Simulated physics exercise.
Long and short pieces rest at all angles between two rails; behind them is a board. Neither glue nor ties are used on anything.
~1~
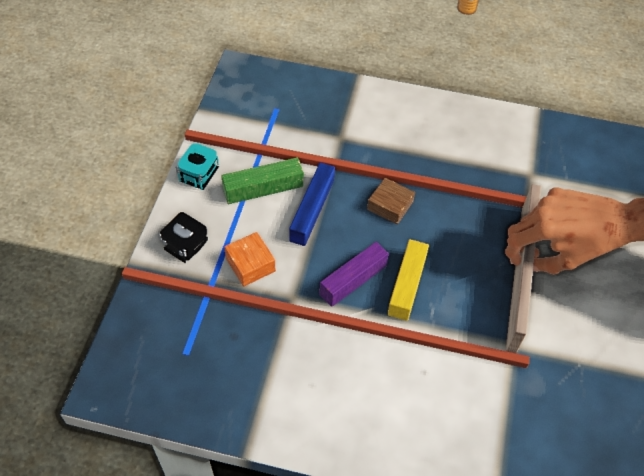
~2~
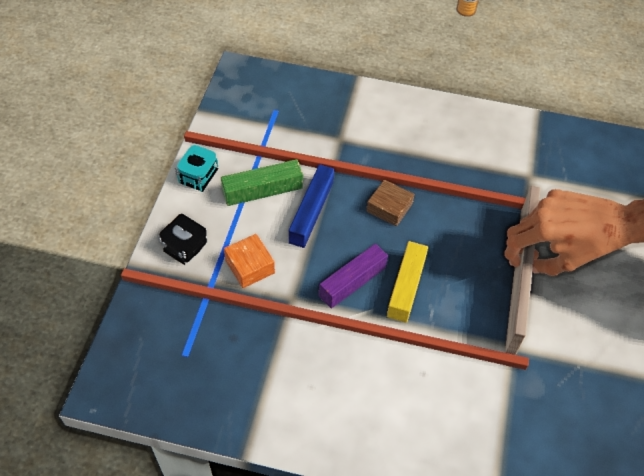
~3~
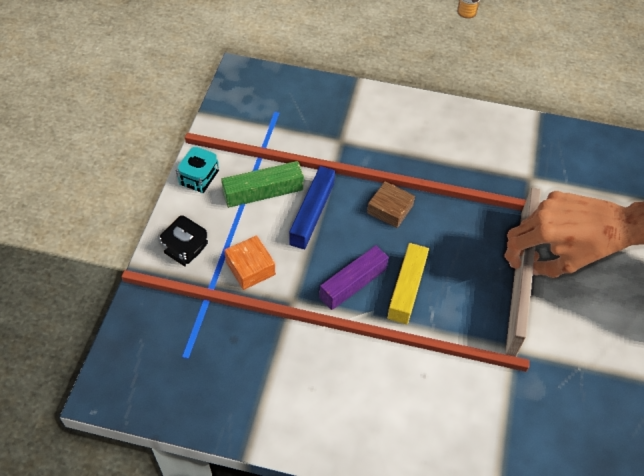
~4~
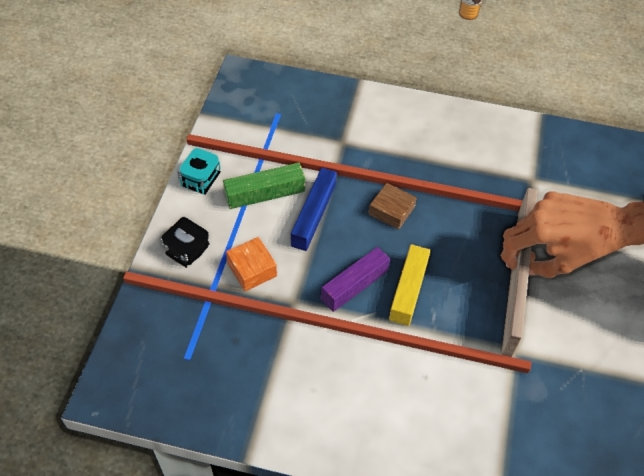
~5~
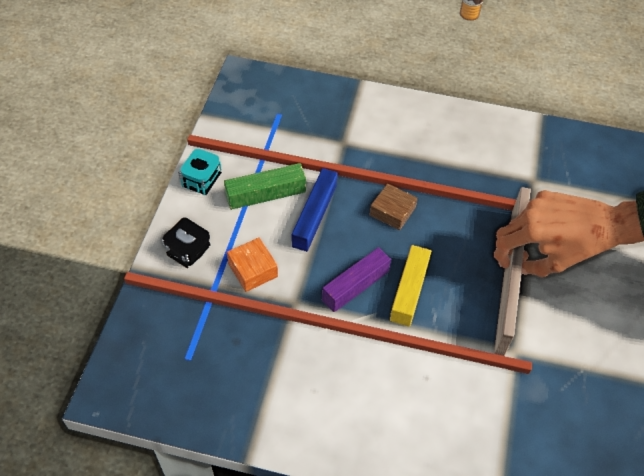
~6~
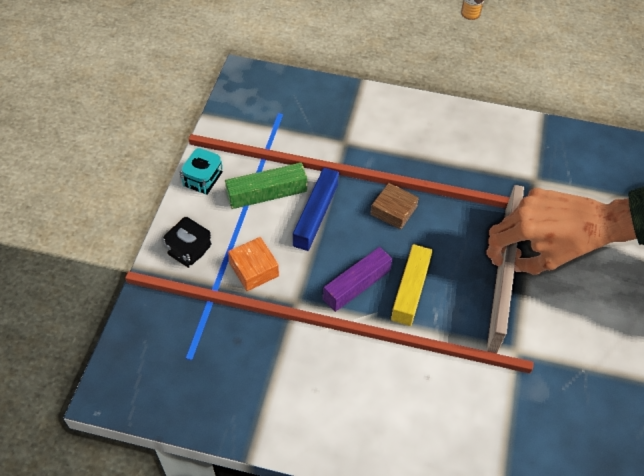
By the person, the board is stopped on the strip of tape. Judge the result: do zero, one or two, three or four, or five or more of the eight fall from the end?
Most likely, a single one or a pair will tumble down.
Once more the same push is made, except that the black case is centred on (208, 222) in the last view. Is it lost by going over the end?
I reckon from there it stays aboard.
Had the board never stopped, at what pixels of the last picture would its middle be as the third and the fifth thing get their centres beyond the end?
At (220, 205) for the third, at (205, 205) for the fifth.
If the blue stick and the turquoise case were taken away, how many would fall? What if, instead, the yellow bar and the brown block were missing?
You'd get 0 in the first case and 0 in the second one.
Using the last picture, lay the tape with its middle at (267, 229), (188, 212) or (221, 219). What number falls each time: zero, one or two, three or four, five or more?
Counts as listed: Not one / at least five / either one or two.
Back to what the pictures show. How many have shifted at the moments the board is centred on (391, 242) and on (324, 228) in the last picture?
The count is 3 at the first point and 6 at the second.
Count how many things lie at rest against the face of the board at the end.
That makes 2.
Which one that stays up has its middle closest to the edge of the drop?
Going by centres, it is the black case.
Soon after, none off yet; turquoise case at rest near (202, 171); black case at rest near (189, 242); green bar at rest near (267, 186).
Then, none off yet; turquoise case at rest near (202, 171); black case at rest near (189, 242); green bar moved a little near (242, 182).
At rest, the number that fall off is one or two; fallen, turquoise case.
